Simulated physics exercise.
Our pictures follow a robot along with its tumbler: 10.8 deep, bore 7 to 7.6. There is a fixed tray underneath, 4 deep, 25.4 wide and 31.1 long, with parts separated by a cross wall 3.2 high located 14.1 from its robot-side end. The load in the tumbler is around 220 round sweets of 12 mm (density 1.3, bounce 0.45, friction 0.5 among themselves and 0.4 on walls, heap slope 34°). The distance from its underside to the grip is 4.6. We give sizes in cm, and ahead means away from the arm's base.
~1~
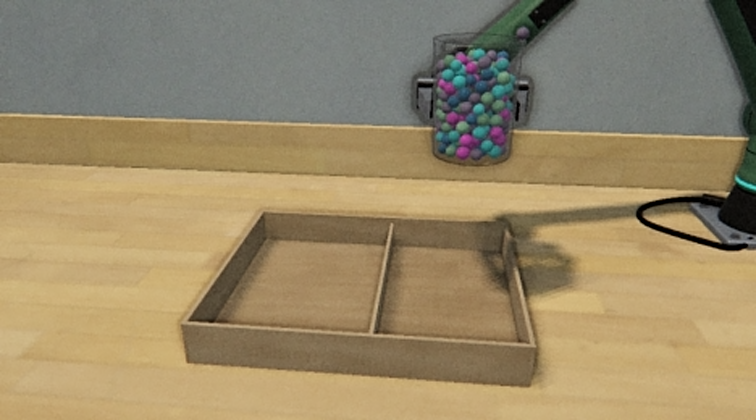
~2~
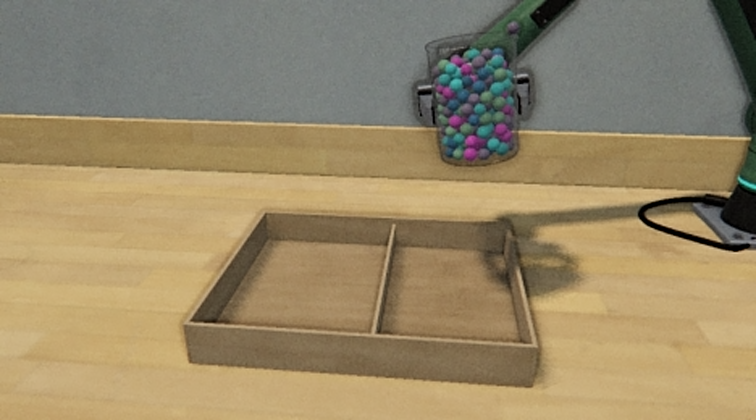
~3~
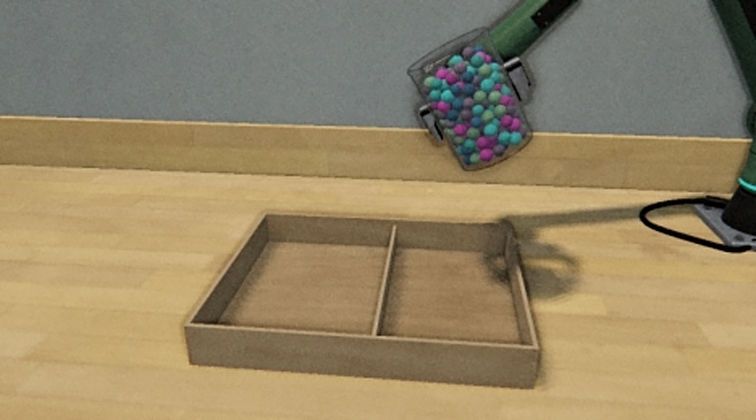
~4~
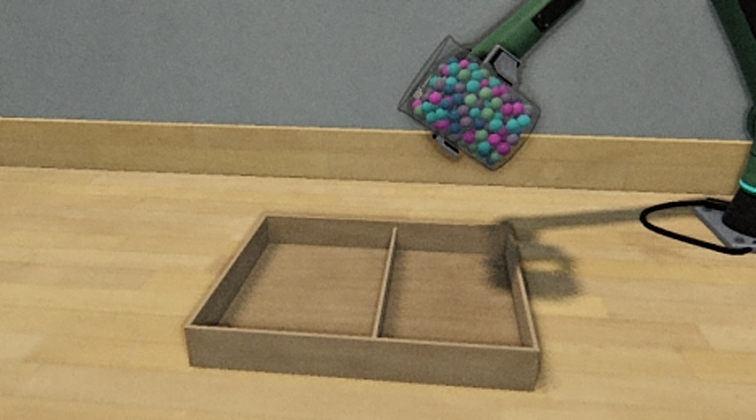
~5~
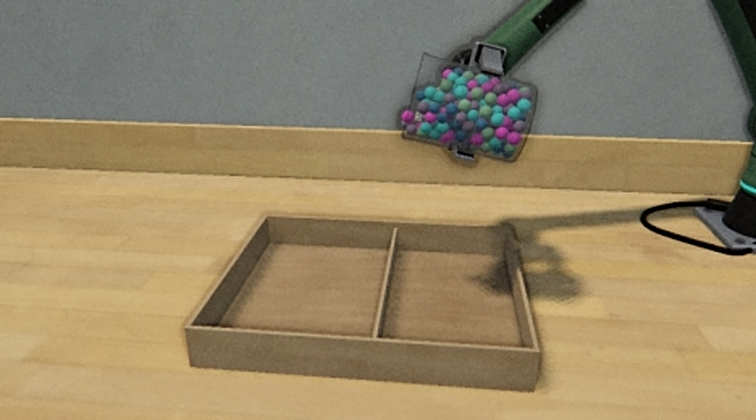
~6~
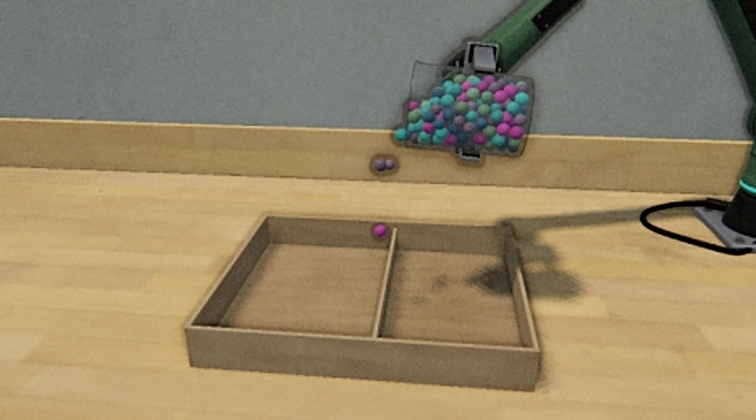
The clip shows a green robot arm holding a clear tumbler of pink, teal and grey round sweets above a divided wooden tray, tilting it leftward until nearly horizontal, when a few sweets drop from its mouth.
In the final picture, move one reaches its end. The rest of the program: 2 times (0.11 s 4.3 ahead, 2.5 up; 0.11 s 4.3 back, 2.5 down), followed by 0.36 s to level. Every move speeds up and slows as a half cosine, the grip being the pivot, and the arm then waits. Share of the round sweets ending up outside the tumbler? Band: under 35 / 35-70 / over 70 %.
Over 70 %.
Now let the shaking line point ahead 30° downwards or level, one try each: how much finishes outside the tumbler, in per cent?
Roughly 55 per cent, then 85 per cent.
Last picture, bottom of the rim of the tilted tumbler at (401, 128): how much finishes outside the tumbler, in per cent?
About 70 %.
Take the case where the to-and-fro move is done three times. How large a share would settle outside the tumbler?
95 per cent.
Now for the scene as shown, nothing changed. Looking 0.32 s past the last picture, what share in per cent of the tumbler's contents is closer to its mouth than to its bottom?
Around 65 in a hundred.
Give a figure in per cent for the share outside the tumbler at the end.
About 95 %.
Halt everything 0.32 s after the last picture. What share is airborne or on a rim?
I'd put it near 9 per cent.
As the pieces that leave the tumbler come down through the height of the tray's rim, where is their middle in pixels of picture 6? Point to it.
About at (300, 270).
Then, 0.32 s after the last picture, tilted 85° forward, highest piece 24 above the table; 157 in the far-side part, 39 in the tumbler, 20 in flight or on a rim.
Then, 0.64 s after the last picture, tilted 35° forward, highest piece 24 above the table; 196 in the far-side part, 15 in the tumbler, 2 in the robot-side part, 2 on the table or floor, 1 in flight or on a rim.
Then, 1.00 s after the last picture, level, highest piece 19 above the table; 196 in the far-side part, 15 in the tumbler, 3 on the table or floor, 2 in the robot-side part.
Then, 2.05 s after the last picture, level, highest piece 19 above the table; 196 in the far-side part, 15 in the tumbler, 3 on the table or floor, 2 in the robot-side part.
Final count, 196 in the far-side part, 15 in the tumbler, 3 on the table or floor, 2 in the robot-side part. That is 93 % outside the tumbler.
